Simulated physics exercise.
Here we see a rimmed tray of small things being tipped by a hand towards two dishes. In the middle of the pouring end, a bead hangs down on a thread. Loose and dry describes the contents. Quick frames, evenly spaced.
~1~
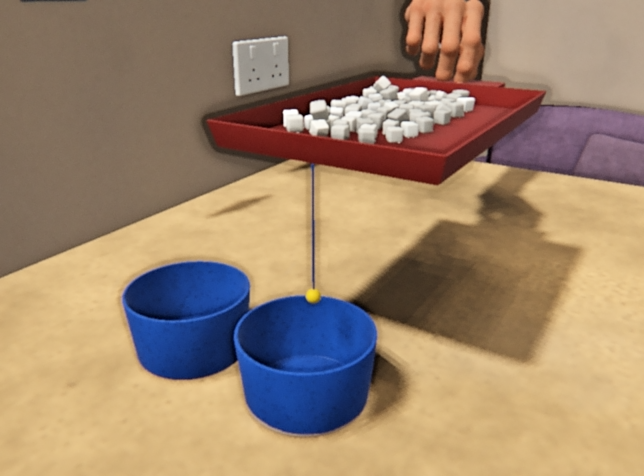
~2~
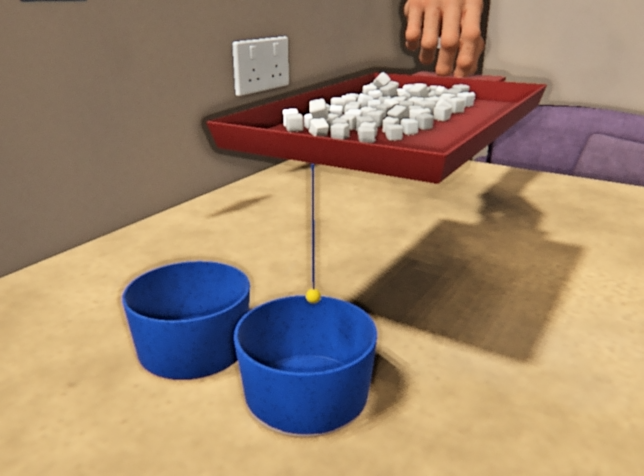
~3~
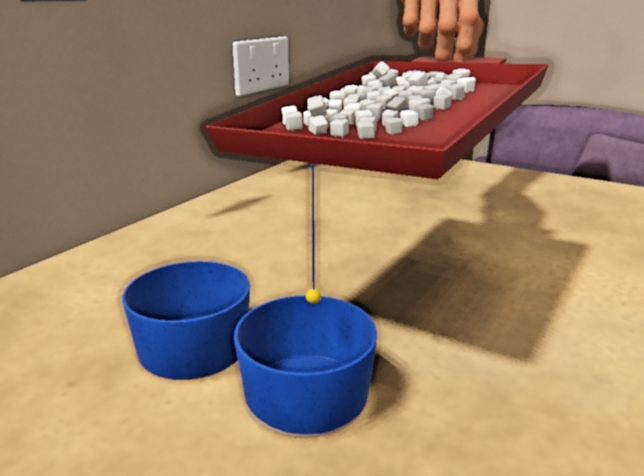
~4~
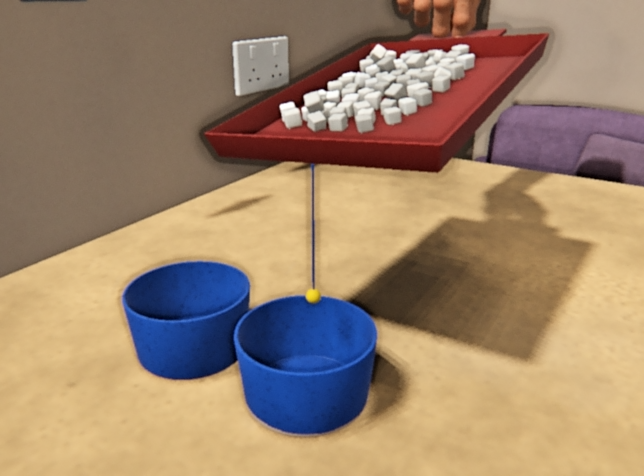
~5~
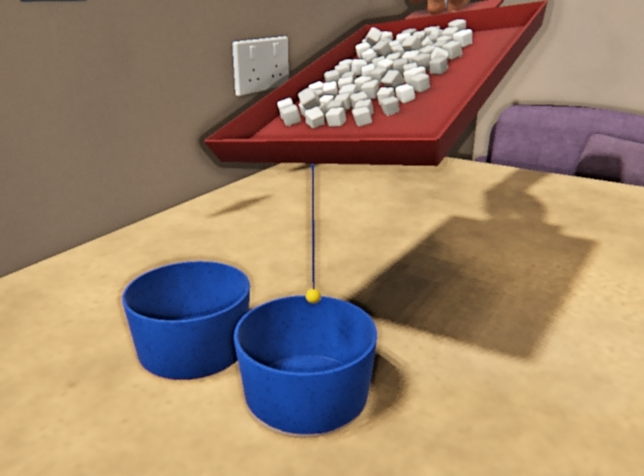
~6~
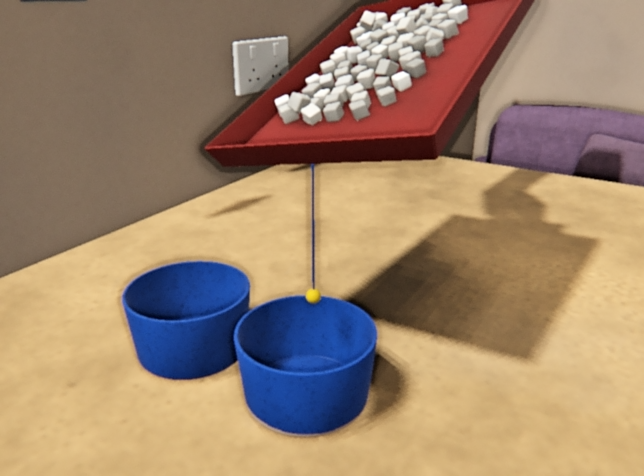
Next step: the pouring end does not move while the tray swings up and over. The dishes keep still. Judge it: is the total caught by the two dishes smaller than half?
No - catch exceeds half.
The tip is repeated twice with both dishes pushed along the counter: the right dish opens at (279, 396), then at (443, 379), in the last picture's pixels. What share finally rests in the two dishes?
Roughly 10 % and 20 %.
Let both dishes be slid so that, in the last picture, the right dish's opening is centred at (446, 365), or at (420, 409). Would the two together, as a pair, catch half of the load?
Well, the minor share the first time and the minor share the second time.
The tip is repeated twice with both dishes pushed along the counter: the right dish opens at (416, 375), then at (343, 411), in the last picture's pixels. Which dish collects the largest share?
Well, first the dish at left, then the dish at left.
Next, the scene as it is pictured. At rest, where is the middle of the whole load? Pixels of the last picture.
I'd put the middle somewhere around (198, 350).
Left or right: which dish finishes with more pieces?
In the end, the left-side dish gets more.
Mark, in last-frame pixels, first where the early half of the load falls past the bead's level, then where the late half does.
I'd place the first part at (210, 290) and the rest at (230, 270).
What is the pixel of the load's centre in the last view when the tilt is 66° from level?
The middle of the pieces sits at roughly (271, 96).
Soon after the last picture, tray tipped steeply; nearly all on the tray; a stray few in the air.
A little later, tray tipped past a quarter turn; about a third on the tray; a stray few in the right dish; about a third in the left dish; about a quarter outside both; a small part in the air.
Later still, tray tipped past a quarter turn; a small part in the right dish; about two thirds in the left dish; about a third outside both.
At rest, tray tipped past a quarter turn; a small part in the right dish; about two thirds in the left dish; about a third outside both.
